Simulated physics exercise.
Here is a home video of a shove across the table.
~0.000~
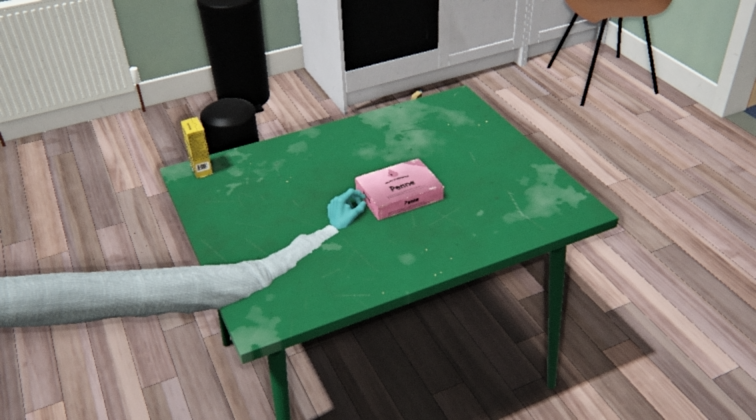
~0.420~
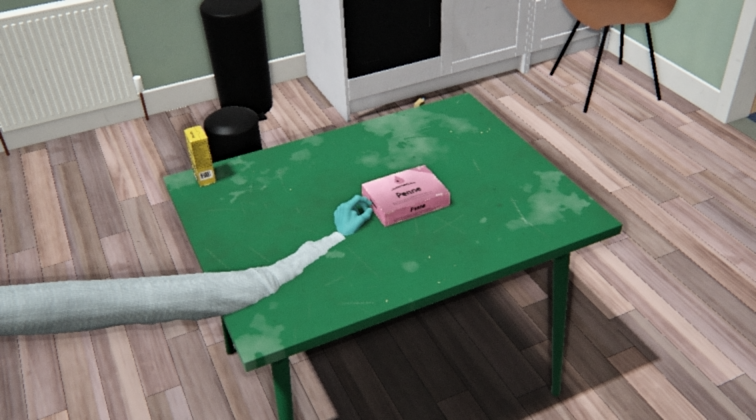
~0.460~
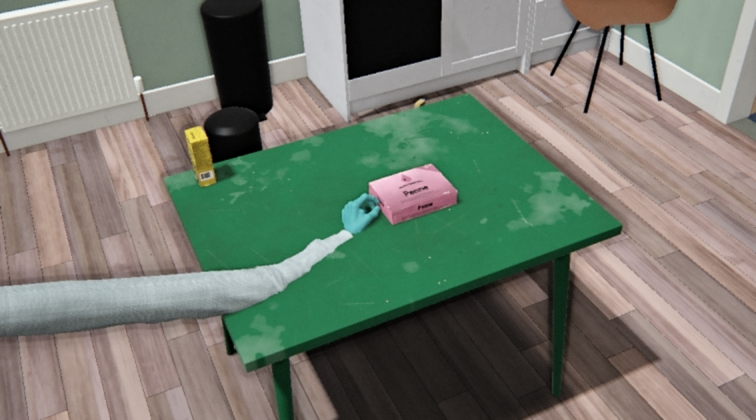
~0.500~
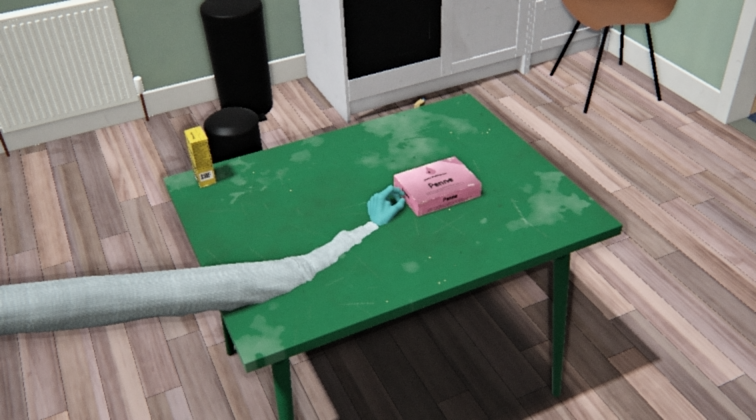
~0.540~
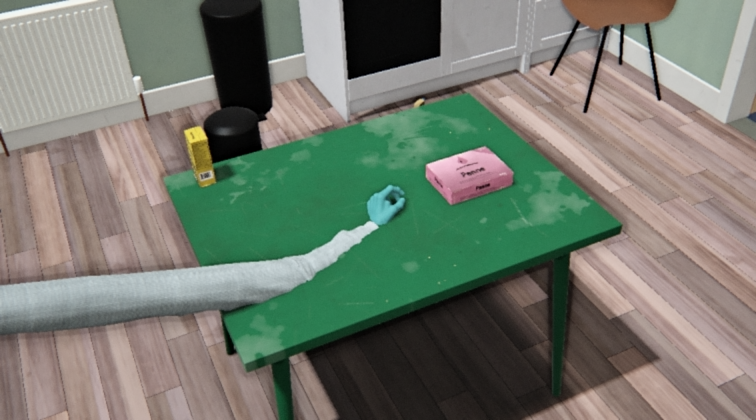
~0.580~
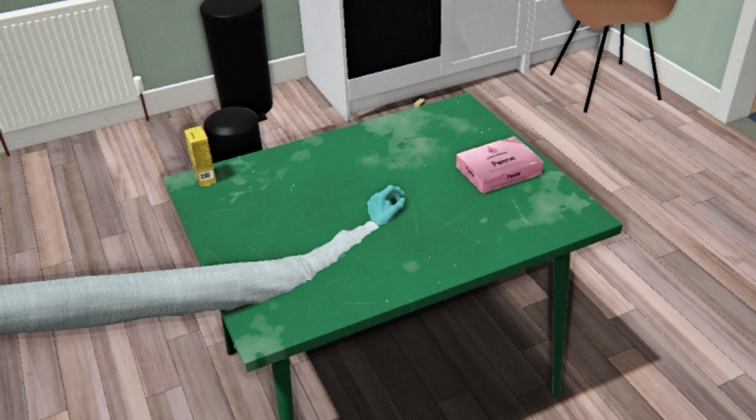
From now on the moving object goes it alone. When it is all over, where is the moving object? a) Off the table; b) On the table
Off the table (a).
Around 0.68 s, pink packet now off the table.
Around 0.88 s, things are still on the move.
Around 1.08 s, as before.
Finally (1.3 s), off the table, pink packet.
